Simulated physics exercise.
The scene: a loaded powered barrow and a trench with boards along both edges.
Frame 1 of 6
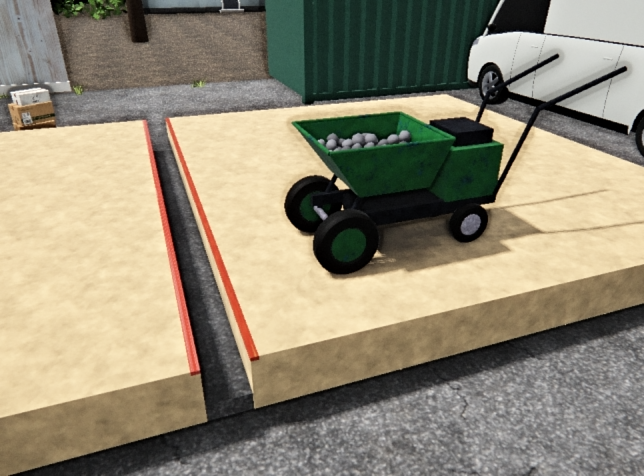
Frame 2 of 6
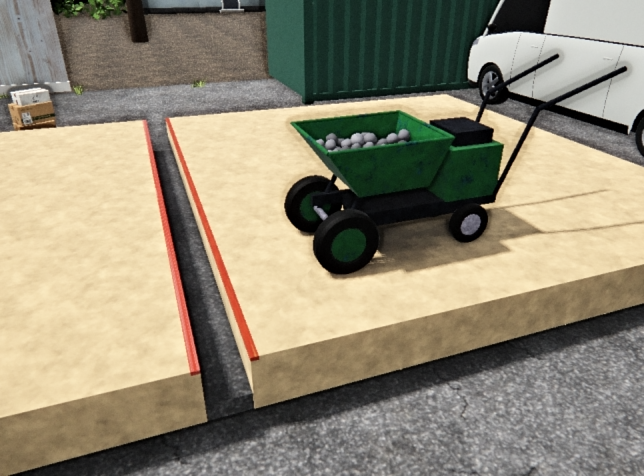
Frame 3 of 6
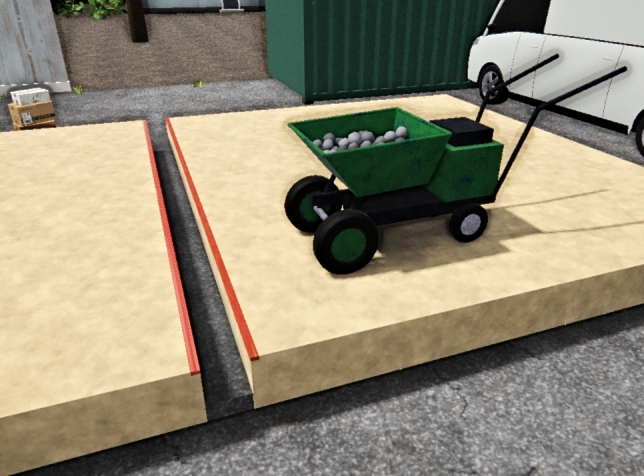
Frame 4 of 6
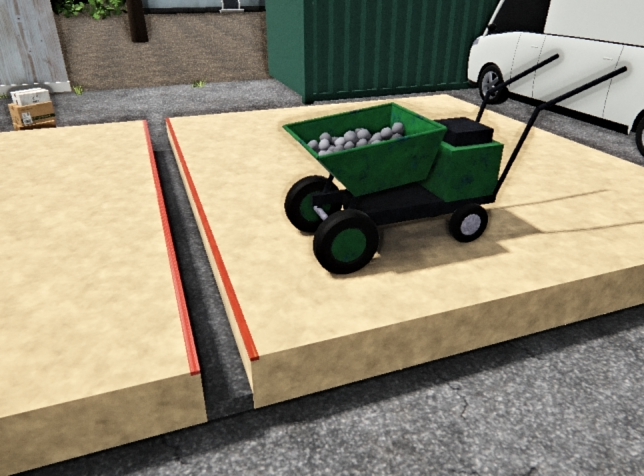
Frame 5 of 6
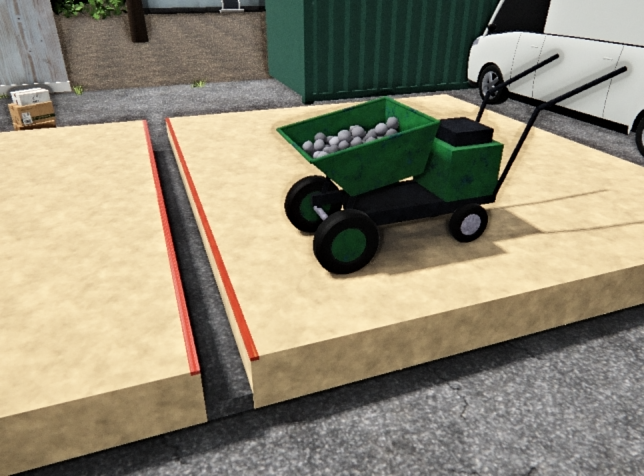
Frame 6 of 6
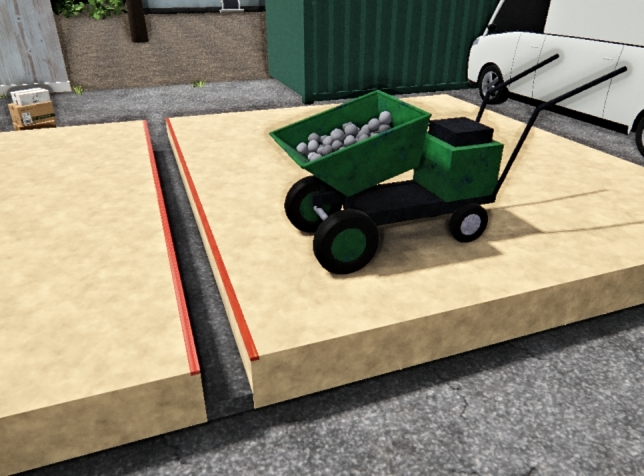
A green skip of round grey cobbles tilts gradually forward on a stationary barrow.
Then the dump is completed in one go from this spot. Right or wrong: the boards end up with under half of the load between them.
Wrong, they have over half.
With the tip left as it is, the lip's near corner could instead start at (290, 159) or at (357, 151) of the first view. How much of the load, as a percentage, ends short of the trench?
About 0 %, then 60 %.
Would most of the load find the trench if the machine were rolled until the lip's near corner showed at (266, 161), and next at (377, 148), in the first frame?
Initially shy of half, next shy of half.
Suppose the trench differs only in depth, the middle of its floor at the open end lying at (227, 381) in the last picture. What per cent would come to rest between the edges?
70 %, roughly.
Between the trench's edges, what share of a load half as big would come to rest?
100 per cent, roughly.
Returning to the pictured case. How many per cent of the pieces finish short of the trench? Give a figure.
Share: Near 5 %.
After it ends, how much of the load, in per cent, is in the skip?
Roughly 0 in a hundred.
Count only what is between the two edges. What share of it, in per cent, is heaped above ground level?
Estimate: Near 10 in a hundred.
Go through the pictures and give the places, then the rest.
Lip of the skip at (330, 154), level; top of the load at (370, 149), round cobbles; first edge of the trench at (240, 318); far edge at (187, 330), the trench under half as wide as the skip, and about as deep as wide, in the first picture.
Lip of the skip at (329, 154), level; top of the load at (369, 149), in the second picture.
Lip of the skip at (325, 156), tipped barely; top of the load at (380, 144), in the third picture.
Lip of the skip at (319, 158), tipped a little; top of the load at (376, 141), in the fourth picture.
Lip of the skip at (312, 162), tipped a little; top of the load at (371, 138), in the fifth picture.
Lip of the skip at (303, 167), tipped clearly; top of the load at (372, 139); first edge of the trench at (240, 318); far edge at (187, 330), in the sixth picture.
Soon, skip tipped steeply; all in the skip.
A while on, skip tipped right over; nearly all in the skip; a stray few short of the trench; a stray few in or heaped over the trench; a stray few falling.
Towards the end, skip tipped right over; a small part in the skip; a small part short of the trench; most in or heaped over the trench; a stray few beyond it.
Finally, skip tipped right over; a small part short of the trench; nearly all in or heaped over the trench; a stray few beyond it.
